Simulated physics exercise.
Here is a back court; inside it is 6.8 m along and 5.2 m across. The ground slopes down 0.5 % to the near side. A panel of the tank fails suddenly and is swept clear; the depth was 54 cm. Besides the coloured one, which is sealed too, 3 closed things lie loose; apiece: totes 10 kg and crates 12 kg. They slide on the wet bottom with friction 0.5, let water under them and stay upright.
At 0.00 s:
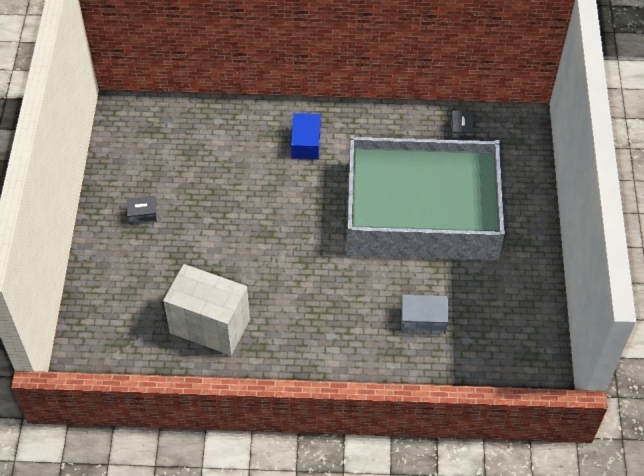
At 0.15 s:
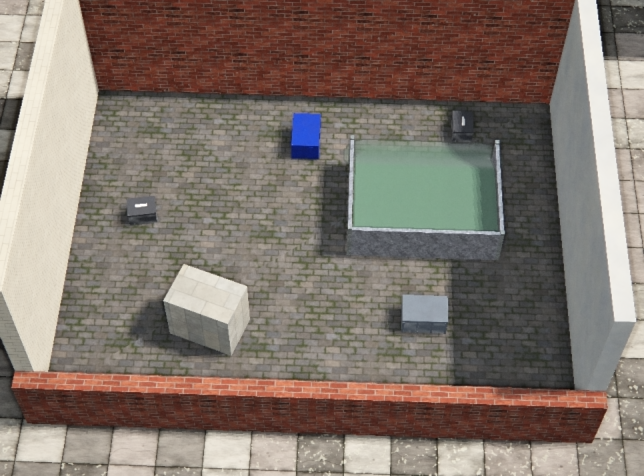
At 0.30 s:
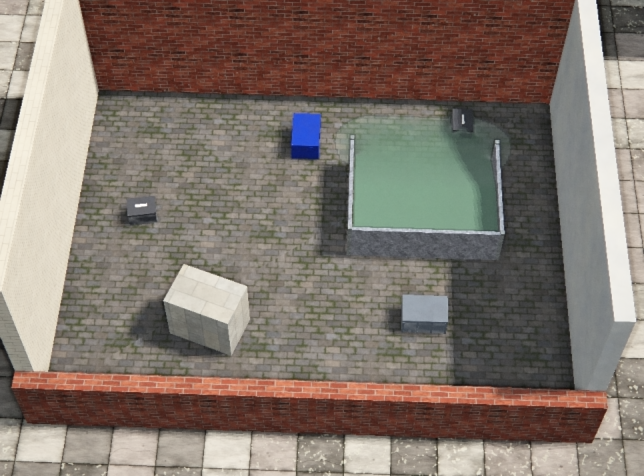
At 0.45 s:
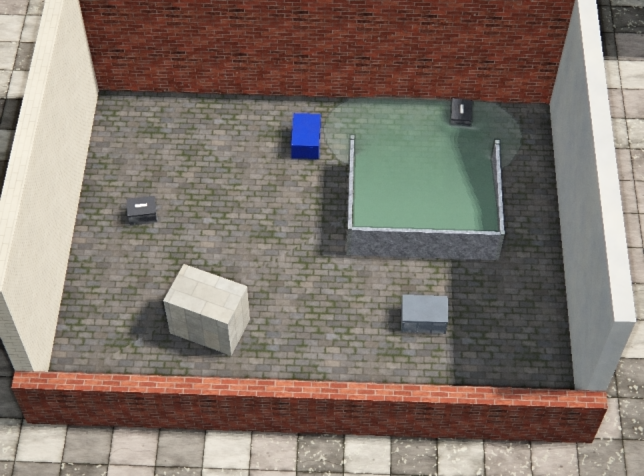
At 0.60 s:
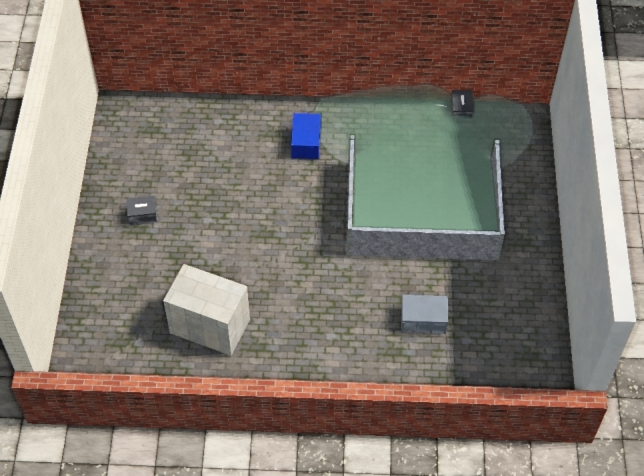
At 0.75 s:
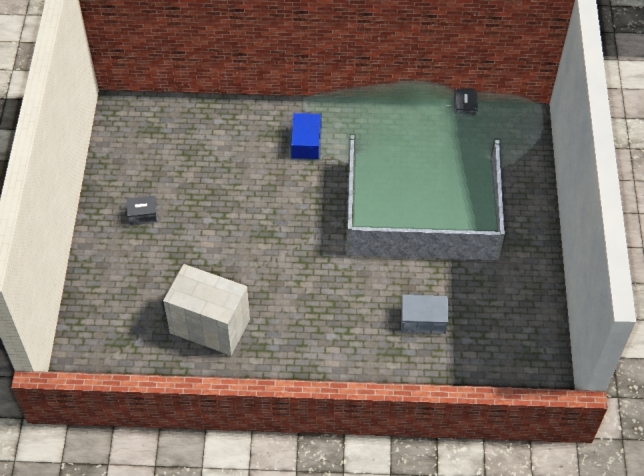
Green water spreads from the tank's open back to the brick wall, nudging a dark box.
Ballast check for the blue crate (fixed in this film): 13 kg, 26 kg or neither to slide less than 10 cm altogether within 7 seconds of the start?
Verdict: Neither weight holds it.
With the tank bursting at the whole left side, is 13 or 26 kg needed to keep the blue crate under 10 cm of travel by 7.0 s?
In that case neither load is enough.
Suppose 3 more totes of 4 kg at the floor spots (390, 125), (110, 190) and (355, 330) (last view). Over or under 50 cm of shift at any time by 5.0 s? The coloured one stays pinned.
In that order: More, past it, under.
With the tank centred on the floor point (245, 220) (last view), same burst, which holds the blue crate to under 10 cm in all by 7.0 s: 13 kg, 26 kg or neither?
Then neither weight holds it.
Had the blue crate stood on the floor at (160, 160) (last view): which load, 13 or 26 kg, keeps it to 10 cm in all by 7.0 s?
Neither holds.
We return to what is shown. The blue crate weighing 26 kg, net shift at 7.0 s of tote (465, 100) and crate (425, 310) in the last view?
In that order: 400 cm, 0 cm.
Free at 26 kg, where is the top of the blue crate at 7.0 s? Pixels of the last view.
Around (261, 167).
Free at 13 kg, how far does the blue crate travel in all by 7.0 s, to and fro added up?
Some 140 cm in all.
After 1.4 s the blue crate would be 0 cm from its start with 13 kg and 0 cm from its start with 26 kg; 1 cm of water round it then.
After 3.1 s the blue crate would be 121 cm from its start with 13 kg and 86 cm from its start with 26 kg; 5 cm of water round it then.
After 4.9 s the blue crate would be 130 cm from its start with 13 kg and 94 cm from its start with 26 kg; 2 cm of water round it then.
After 7.0 s the blue crate would be 130 cm from its start with 13 kg and 94 cm from its start with 26 kg; 2 cm of water round it then.
